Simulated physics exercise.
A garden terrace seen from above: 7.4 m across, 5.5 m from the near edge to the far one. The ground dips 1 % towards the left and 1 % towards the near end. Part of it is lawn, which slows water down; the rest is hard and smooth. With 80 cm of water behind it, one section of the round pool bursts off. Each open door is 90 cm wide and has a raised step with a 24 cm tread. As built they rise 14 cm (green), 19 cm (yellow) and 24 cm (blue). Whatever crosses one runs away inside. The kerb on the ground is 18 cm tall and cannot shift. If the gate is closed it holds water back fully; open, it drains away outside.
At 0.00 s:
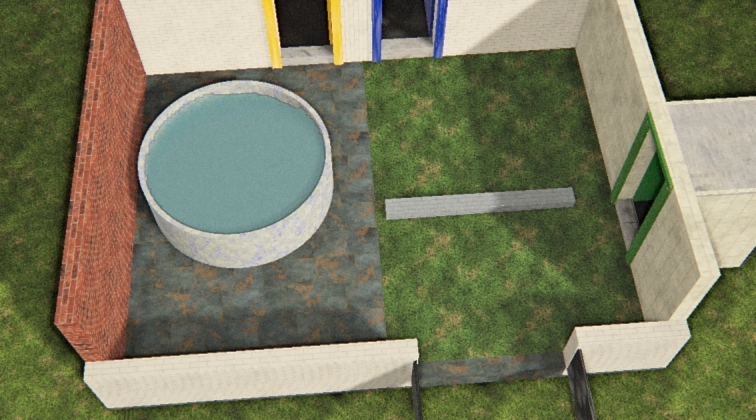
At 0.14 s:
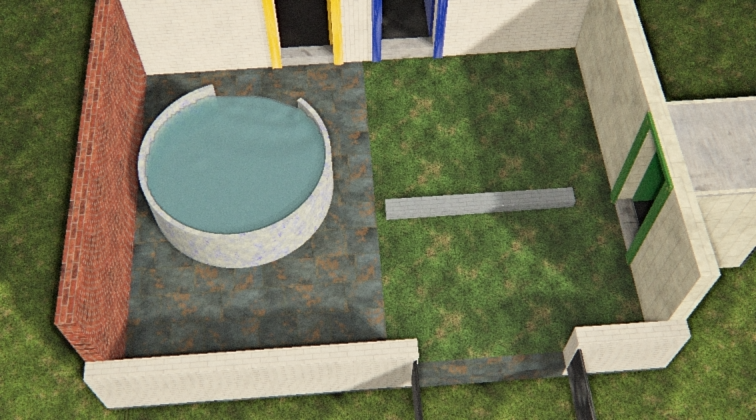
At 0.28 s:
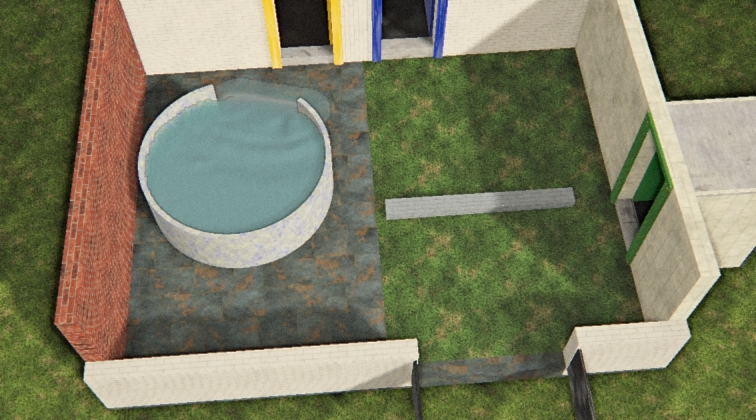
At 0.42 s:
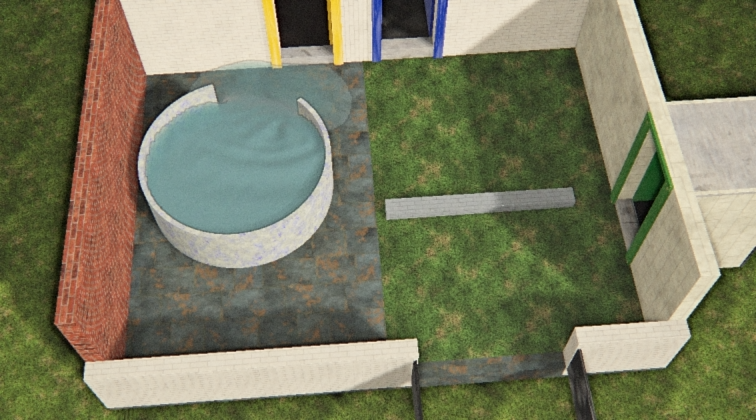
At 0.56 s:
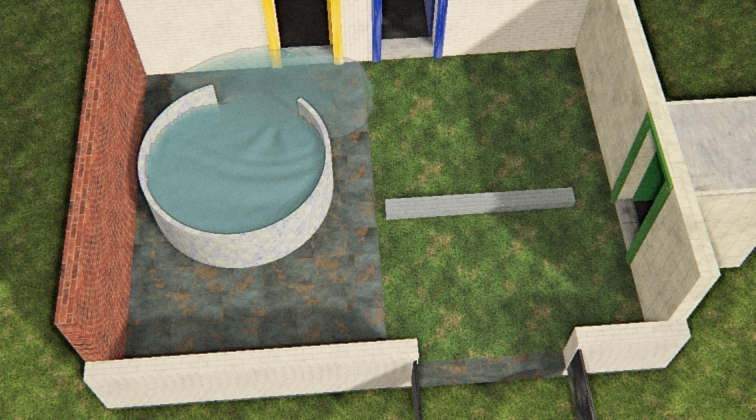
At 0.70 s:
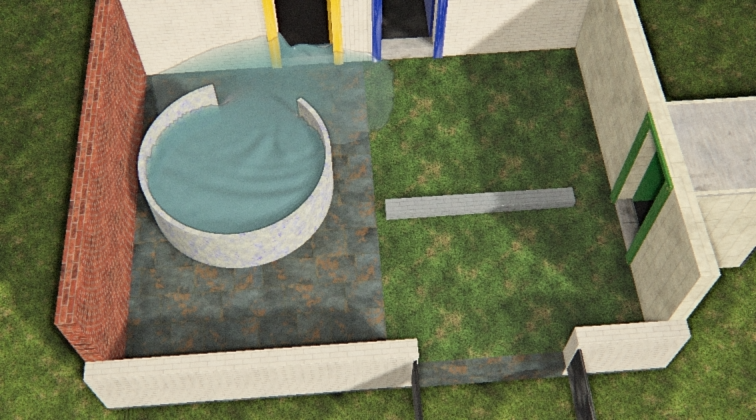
Water poured from the round pool after a section of its wall on the far side broke away, then spread across the paving past the yellow doorway and onto the edge of the grass.
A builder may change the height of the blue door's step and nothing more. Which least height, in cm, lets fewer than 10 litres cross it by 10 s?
Some 12.5 cm above the ground.
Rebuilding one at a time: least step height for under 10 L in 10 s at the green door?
About 7.5 cm at green.
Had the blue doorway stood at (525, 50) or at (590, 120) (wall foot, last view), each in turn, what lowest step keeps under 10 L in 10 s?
Roughly 12.0 and 13.5 cm.
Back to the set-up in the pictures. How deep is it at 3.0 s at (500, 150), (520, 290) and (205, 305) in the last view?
In that order: 7, 0 and 1 cm.
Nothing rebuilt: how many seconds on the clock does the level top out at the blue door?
Near 2.0 s.
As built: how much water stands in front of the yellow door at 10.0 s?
Some 12.5 cm.
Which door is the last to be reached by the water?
It is the green one.
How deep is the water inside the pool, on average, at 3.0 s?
About 36 cm.
After 1.4 s water covers 15 % of the floor, deepest (58 cm) near (264, 71); 16 cm at the blue door, 0 litres in over its 24 cm step.
After 3.0 s water covers 45 % of the floor, deepest (46 cm) near (142, 148); 15 cm at the blue door, 0 litres in over its 24 cm step.
After 10.0 s water covers 95 % of the floor, deepest (16 cm) near (164, 147); 12 cm at the blue door, 0 litres in over its 24 cm step.
At the blue door as built, the water arrived by 0.9 s and peaked near 18 cm at 2.0 s.
Run again over the same 10 s with other heights there, 23 litres in over 10.5 cm, 6 litres over 14 cm. The limit of 10 litres is kept from about 12.5 cm up.
